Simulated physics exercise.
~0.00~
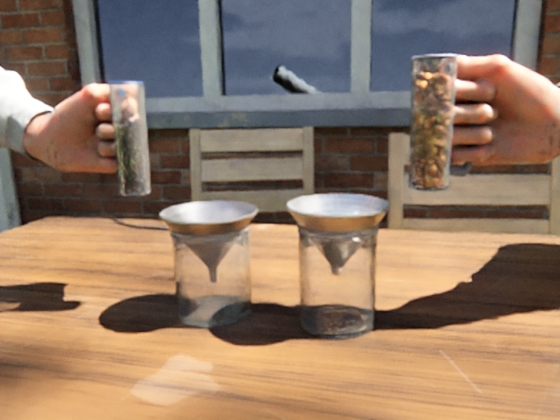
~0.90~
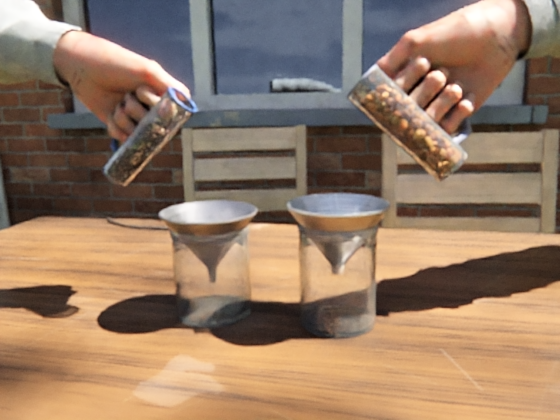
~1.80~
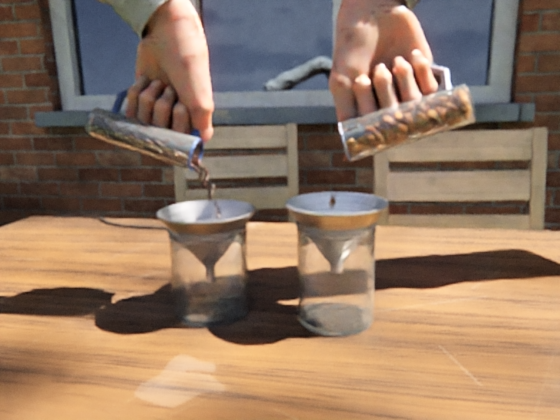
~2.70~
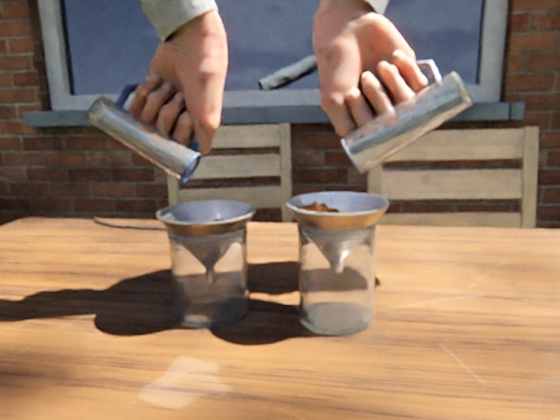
We see two hands holding clear cups of dry, loose pieces above two funnels set in glass jars on a wooden table, then tilting and tipping both cups until they look empty, with pieces heaped in the right funnel and the jars still looking empty.
